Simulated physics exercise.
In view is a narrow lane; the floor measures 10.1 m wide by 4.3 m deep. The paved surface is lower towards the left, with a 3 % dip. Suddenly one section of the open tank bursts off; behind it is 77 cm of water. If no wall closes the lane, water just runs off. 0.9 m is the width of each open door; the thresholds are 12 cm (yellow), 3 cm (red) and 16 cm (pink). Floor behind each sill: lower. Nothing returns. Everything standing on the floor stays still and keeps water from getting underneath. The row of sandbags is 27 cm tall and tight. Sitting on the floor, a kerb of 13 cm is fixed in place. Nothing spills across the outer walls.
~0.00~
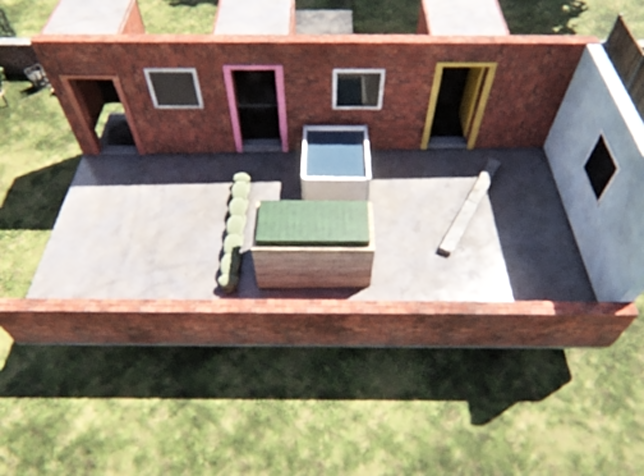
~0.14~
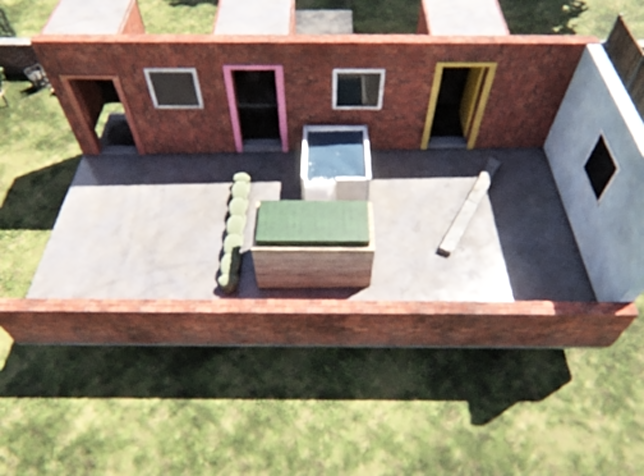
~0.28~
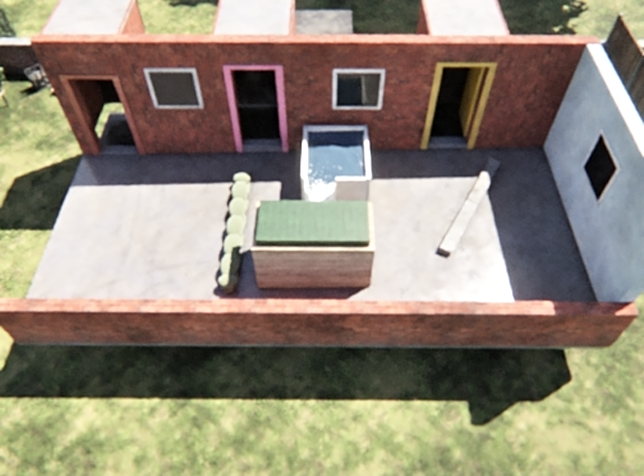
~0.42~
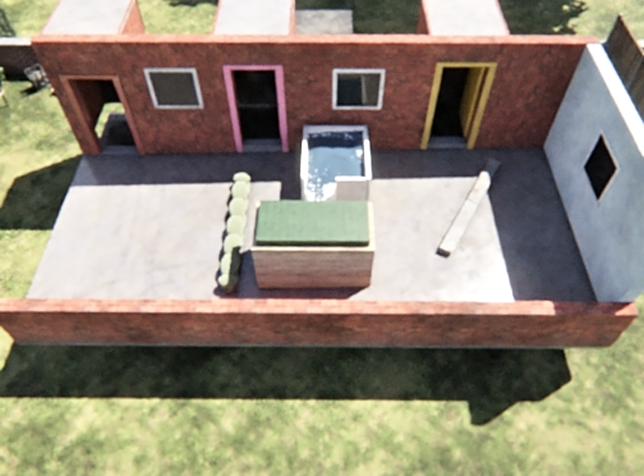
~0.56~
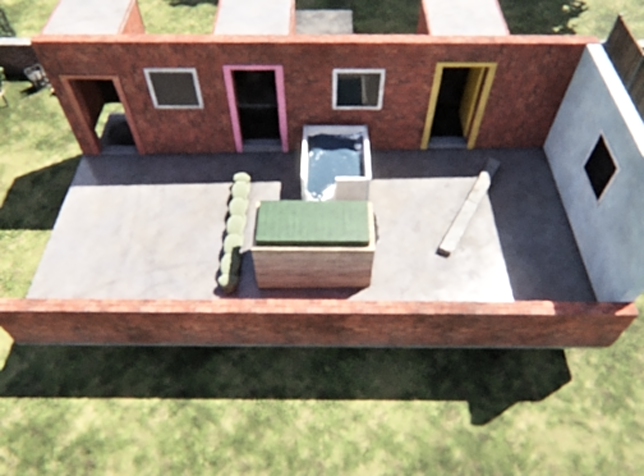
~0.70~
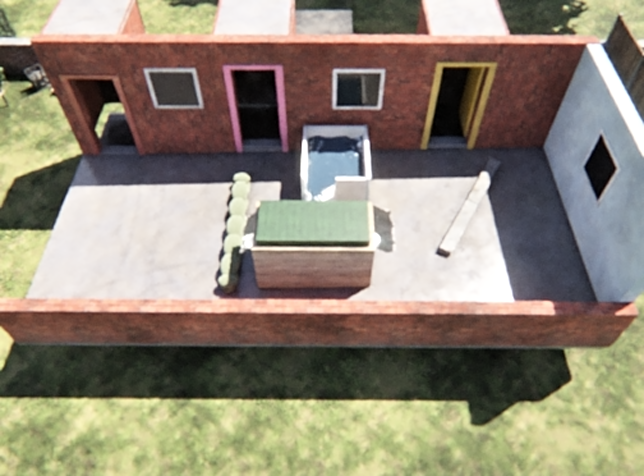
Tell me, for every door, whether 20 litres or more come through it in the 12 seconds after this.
Result: The yellow door ends up within quota; the red door ends up within quota; the pink door ends up within quota.
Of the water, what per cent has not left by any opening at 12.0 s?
Still there: Roughly 72 %.
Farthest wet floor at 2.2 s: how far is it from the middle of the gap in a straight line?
Roughly 3.8 m.
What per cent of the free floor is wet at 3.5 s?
Wet share: Near 40 percent.
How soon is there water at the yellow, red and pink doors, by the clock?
Yellow 2.4 s, red 3.8 s, pink 1.6 s.
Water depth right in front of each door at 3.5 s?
Readings (cm): Yellow = 12; red = 0; pink = 15.
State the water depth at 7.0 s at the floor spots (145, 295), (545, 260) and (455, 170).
Depths: About 1, 0 and 4 centimetres.
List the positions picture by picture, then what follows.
Still water, 77 cm deep, in the open tank at (336, 154), in the first frame.
Water pours out at (321, 198) and has run 0.4 m, to (301, 210); deepest outside 42 cm, 77 cm at the open tank's back, in the second frame.
The front is at (328, 238), 0.8 m from the gap at (321, 198); 0.7 m2 of floor is under water; 75 cm left at the back of the open tank, in the third frame.
The front is at (282, 241), 1.1 m from the gap at (321, 199); 1.2 m2 of floor is under water; 68 cm left at the back of the open tank, in the fourth frame.
The front is at (260, 243), 1.5 m from the gap at (321, 199); 1.7 m2 of floor is under water; 66 cm left at the back of the open tank, in the fifth frame.
Water pours out at (321, 199) and has run 1.8 m, to (244, 246); deepest outside 67 cm, 64 cm at the open tank's back, in the sixth frame.
After 1.4 s water covers 15 % of the floor and is deepest (44 cm) near (315, 240); yellow door not reached, red door not reached, pink door not reached.
After 2.2 s water covers 25 % of the floor and is deepest (32 cm) near (252, 234); yellow door not reached, red door not reached, pink door 17 cm at the sill, 0 L in.
After 3.5 s water covers 40 % of the floor and is deepest (24 cm) near (252, 234); yellow door 12 cm at the sill, 2 L in, red door not reached, pink door 15 cm at the sill, 2 L in.
After 7.0 s water covers 55 % of the floor and is deepest (13 cm) near (252, 234); yellow door 4 cm at the sill, 4 L in, red door 2 cm at the sill, 0 L in, pink door 9 cm at the sill, 3 L in.
After 12.0 s water covers 55 % of the floor and is deepest (10 cm) near (252, 234); yellow door 1 cm at the sill, 4 L in, red door 2 cm at the sill, 0 L in, pink door 6 cm at the sill, 3 L in.
